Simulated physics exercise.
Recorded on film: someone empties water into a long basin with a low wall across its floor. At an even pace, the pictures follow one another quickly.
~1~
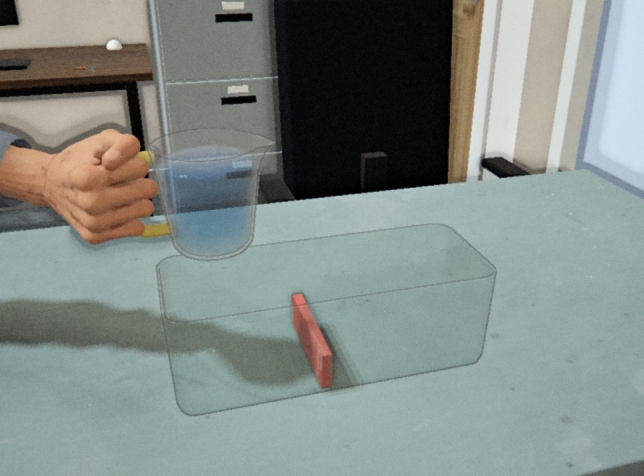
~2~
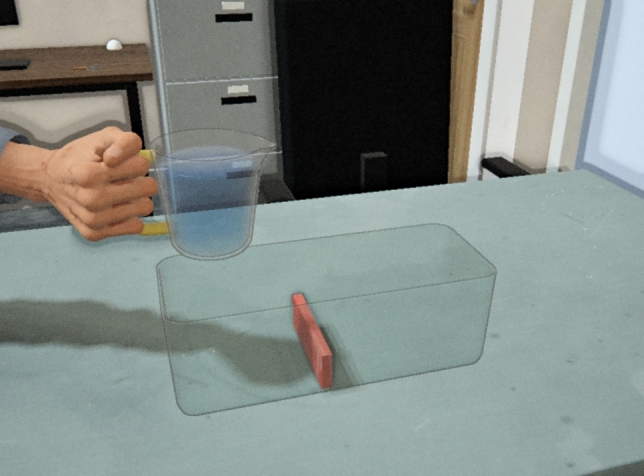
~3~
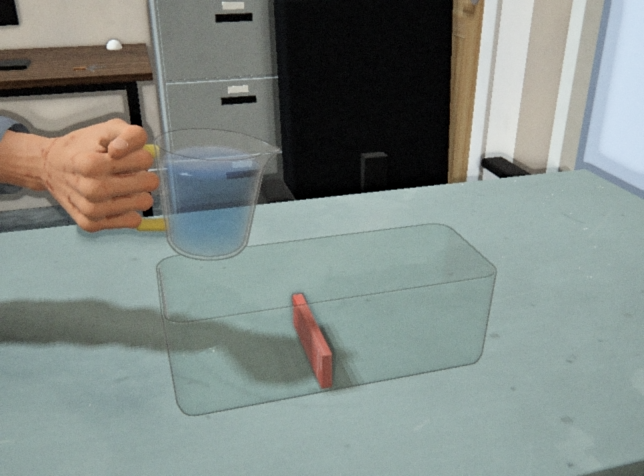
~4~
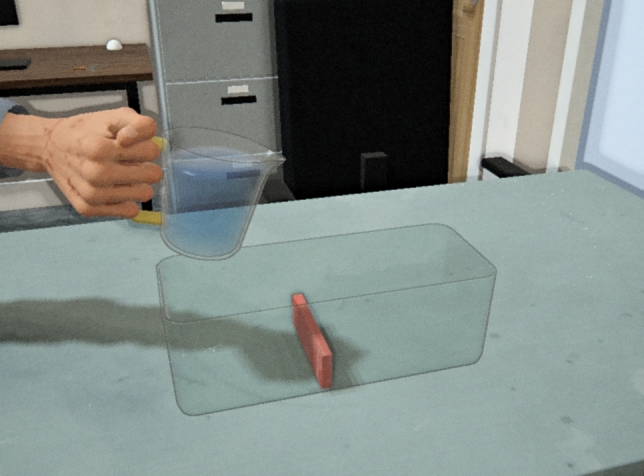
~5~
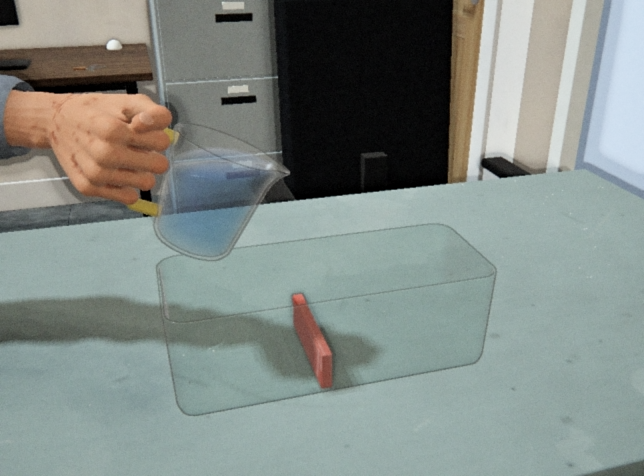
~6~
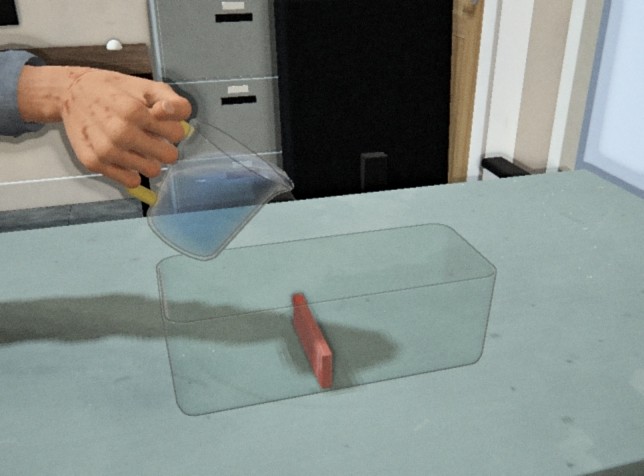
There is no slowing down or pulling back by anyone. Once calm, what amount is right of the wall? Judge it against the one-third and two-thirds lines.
It ends up between the two lines.
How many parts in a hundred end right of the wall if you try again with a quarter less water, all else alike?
That share would be some 30 parts in a hundred.
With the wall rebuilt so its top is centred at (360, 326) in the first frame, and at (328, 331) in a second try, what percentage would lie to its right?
Result: 15 % first, 35 % second.
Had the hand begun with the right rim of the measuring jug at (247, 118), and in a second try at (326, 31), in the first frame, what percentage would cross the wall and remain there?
Close to 30 in a hundred, and close to 85 in a hundred.
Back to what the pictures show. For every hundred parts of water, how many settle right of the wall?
About 50 per cent.
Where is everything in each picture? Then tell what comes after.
In the first frame, tilt 0°; pouring edge (274, 140); surface from (155, 163) to (257, 154); the long basin's rim runs from (160, 291) to (471, 248); the wall's top is at (311, 324).
In the second frame, tilt 2°; pouring edge (276, 142); surface from (156, 162) to (257, 155).
In the third frame, tilt 7°; pouring edge (280, 147); surface from (160, 160) to (261, 156).
In the fourth frame, tilt 15°; pouring edge (285, 157); surface from (165, 159) to (266, 158).
In the fifth frame, tilt 25°; pouring edge (290, 170); surface from (167, 167) to (276, 164).
In the sixth frame, tilt 37°; pouring edge (292, 187); surface from (164, 182) to (278, 173); 2 per cent is over the edge.
A moment on, the measuring jug is tipped right over and 37 per cent is still to pour, 11 is left of the wall and 34 right of it.
Next, the measuring jug is tipped right over and 2 per cent is still to pour, 48 is left of the wall and 47 right of it.
Then the measuring jug is tipped right over and 0 per cent is still to pour, 51 is left of the wall and 47 right of it.
Later the measuring jug is tipped right over and 0 per cent is still to pour, 52 is left of the wall and 48 right of it.
At rest 52 per cent lies left of the wall, 48 right of it and 1 outside.
